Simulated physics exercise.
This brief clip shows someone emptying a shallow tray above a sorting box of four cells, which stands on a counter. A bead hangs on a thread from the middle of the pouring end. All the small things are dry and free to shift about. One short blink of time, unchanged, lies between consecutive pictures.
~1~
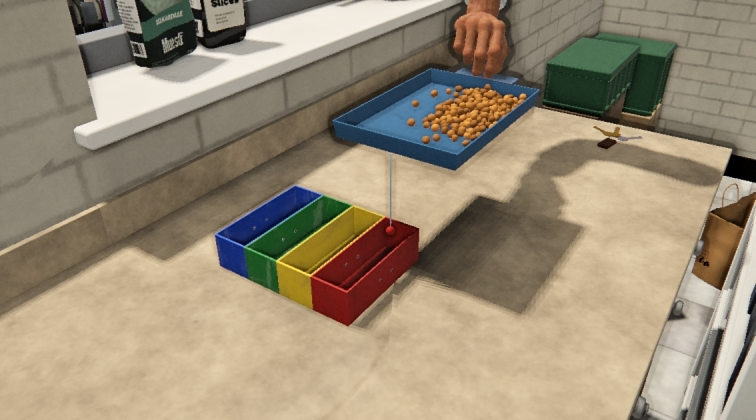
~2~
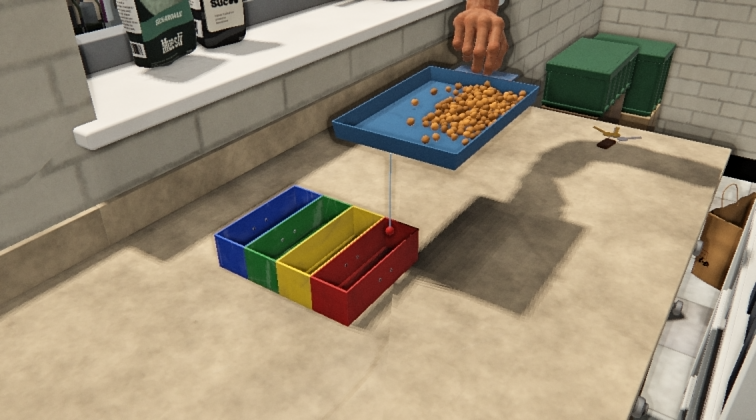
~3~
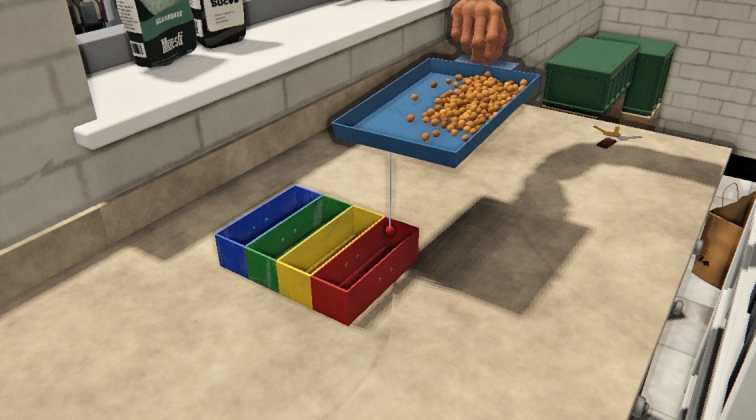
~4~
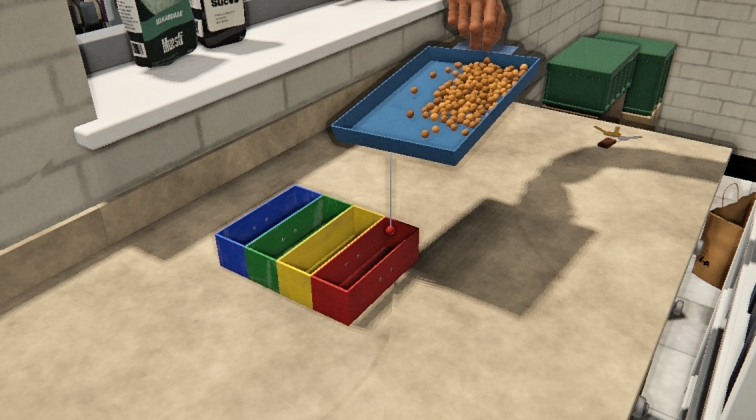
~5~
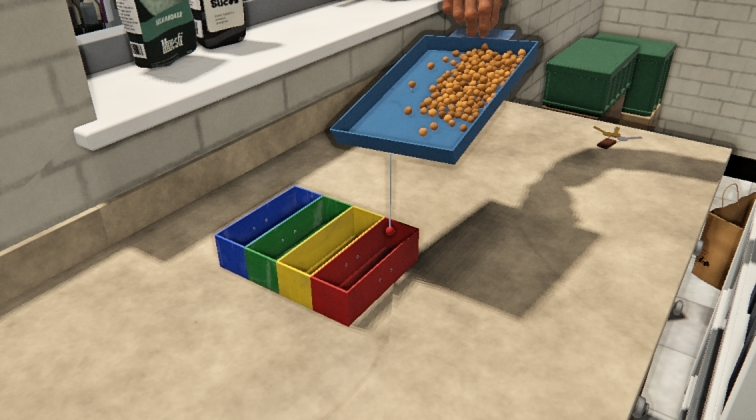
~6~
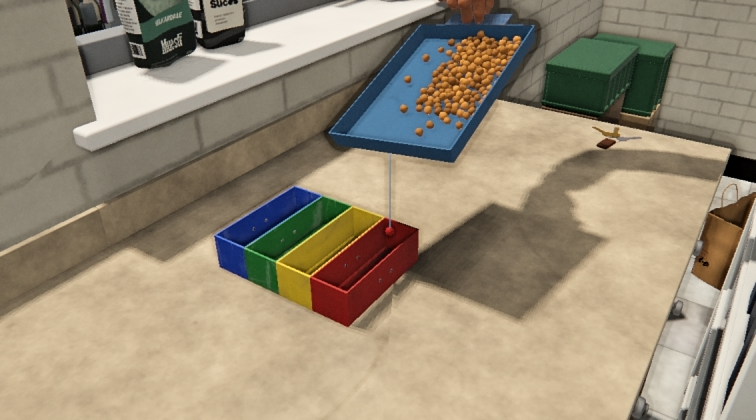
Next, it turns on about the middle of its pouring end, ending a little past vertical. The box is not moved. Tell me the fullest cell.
It is the yellow one.
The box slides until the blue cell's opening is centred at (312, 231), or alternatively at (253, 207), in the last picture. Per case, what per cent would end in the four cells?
First case 100 in a hundred, second case 90 in a hundred.
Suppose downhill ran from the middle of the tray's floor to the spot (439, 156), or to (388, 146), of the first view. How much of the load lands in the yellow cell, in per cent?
0 % and 30 %, roughly.
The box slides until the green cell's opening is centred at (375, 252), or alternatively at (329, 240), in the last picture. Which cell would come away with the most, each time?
Attempt 1 - blue; attempt 2 - that green cell.
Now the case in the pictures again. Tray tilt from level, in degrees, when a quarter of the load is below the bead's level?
85 degrees.
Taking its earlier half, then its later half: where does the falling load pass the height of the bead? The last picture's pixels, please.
Early half (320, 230), late half (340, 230).
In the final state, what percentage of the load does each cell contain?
The blue cell ends with 0 per cent, the green cell with 20 per cent, the yellow cell with 60 per cent and the red cell with 20 per cent.
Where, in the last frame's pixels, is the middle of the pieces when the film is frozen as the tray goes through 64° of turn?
Somewhere near pixel (367, 131).
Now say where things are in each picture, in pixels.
The first picture shows corners of the pouring end near (336, 120) and (456, 153), level; middle of the load near (474, 111), roasted chickpeas; bead on its thread near (390, 231); blue cell near (232, 253); green cell near (262, 267); yellow cell near (295, 282); red cell near (330, 298).
The second picture shows corners of the pouring end near (335, 121) and (455, 152), level; middle of the load near (474, 108).
The third picture shows corners of the pouring end near (335, 122) and (455, 151), tipped barely, lowest at the left corner; middle of the load near (474, 101).
The fourth picture shows corners of the pouring end near (334, 125) and (453, 149), tipped a little, lowest at the left corner; middle of the load near (474, 91).
The fifth picture shows corners of the pouring end near (333, 128) and (451, 148), tipped clearly, lowest at the left corner; middle of the load near (472, 81).
The sixth picture shows corners of the pouring end near (332, 131) and (449, 148), tipped clearly, lowest at the left corner; middle of the load near (468, 72), a little on the move; blue cell near (231, 254); green cell near (262, 268); yellow cell near (294, 283); red cell near (329, 298).
Shortly afterwards, tray tipped steeply; the bulk on the tray; a little falling or outside the box.
Next, tray tipped past a quarter turn; near two thirds on the tray; near a quarter in the yellow cell; a little in the green cell; only a few in the red cell; a little falling or outside the box.
Some moments later, tray tipped past a quarter turn; near two thirds in the yellow cell; near a quarter in the red cell; near a quarter in the green cell; only a few in the blue cell; a little falling or outside the box.
In the end, tray tipped past a quarter turn; near two thirds in the yellow cell; near a quarter in the red cell; near a quarter in the green cell; only a few in the blue cell; a little outside the box.
